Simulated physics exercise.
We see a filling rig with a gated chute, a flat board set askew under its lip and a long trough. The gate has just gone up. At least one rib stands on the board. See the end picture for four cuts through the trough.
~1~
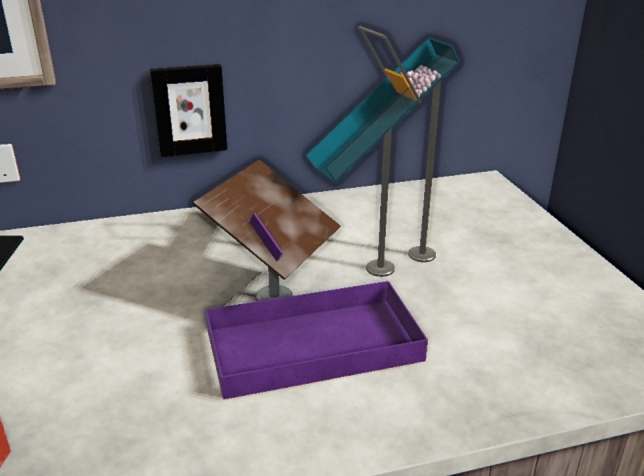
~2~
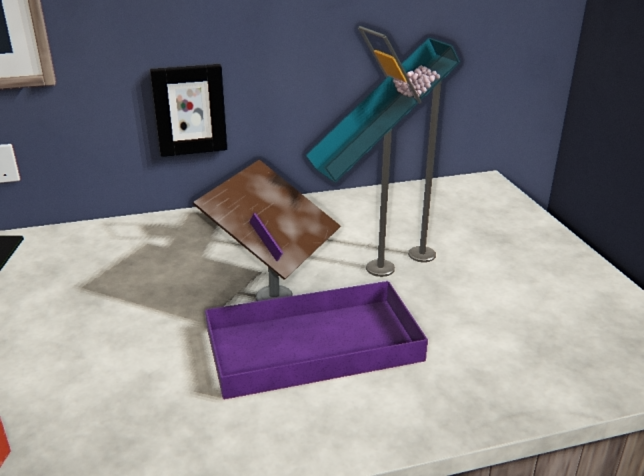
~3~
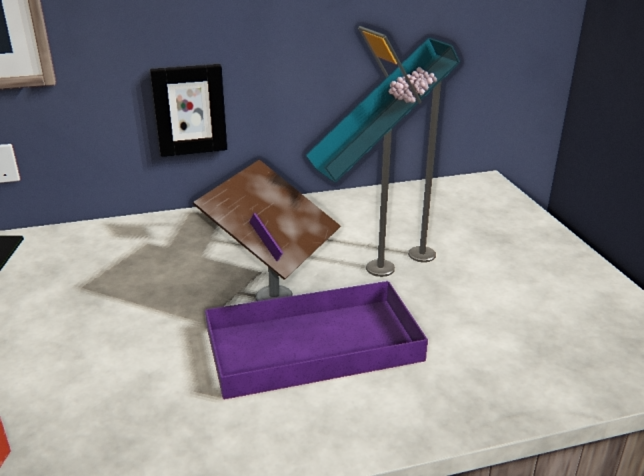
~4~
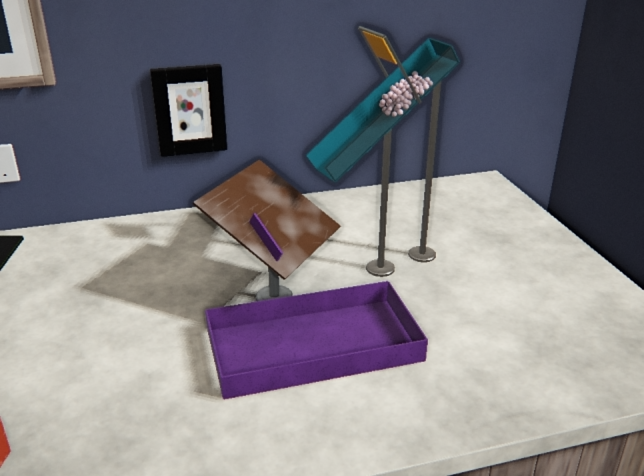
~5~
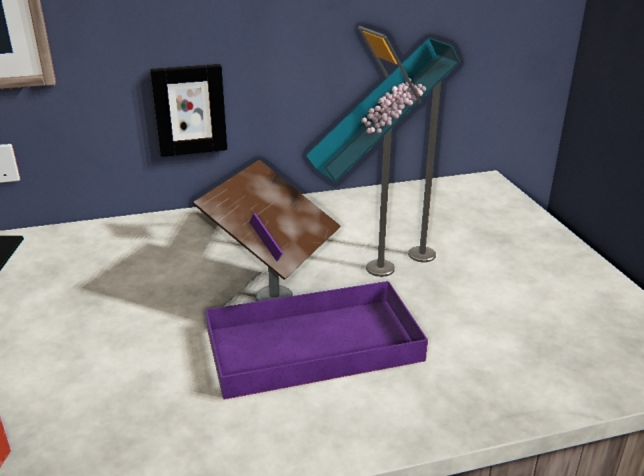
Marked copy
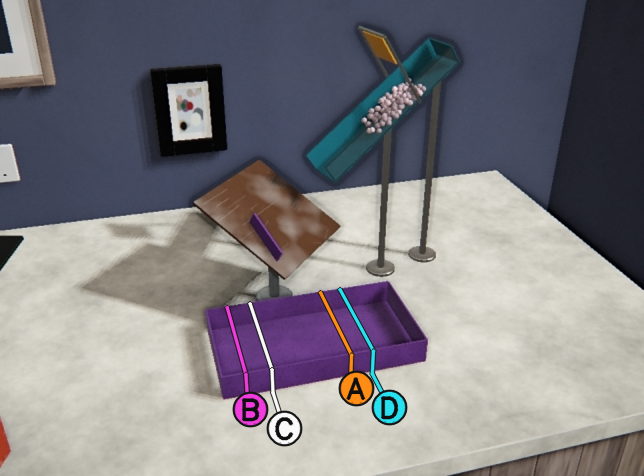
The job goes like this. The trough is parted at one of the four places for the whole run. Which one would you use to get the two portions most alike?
The answer is line A.
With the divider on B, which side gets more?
The right side.
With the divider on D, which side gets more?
The left side.
On the marked copy, line A crosses the front rim at (351, 354); line B crosses the front rim at (245, 373); line C crosses the front rim at (271, 368); line D crosses the front rim at (373, 350).
For line A, of what is caught, about half on the left of the divider, about half on the right.
For line B, of what is caught, none on the left of the divider, all on the right.
For line C, of what is caught, a stray few on the left of the divider, nearly all on the right.
For line D, of what is caught, nearly all on the left of the divider, a small part on the right.
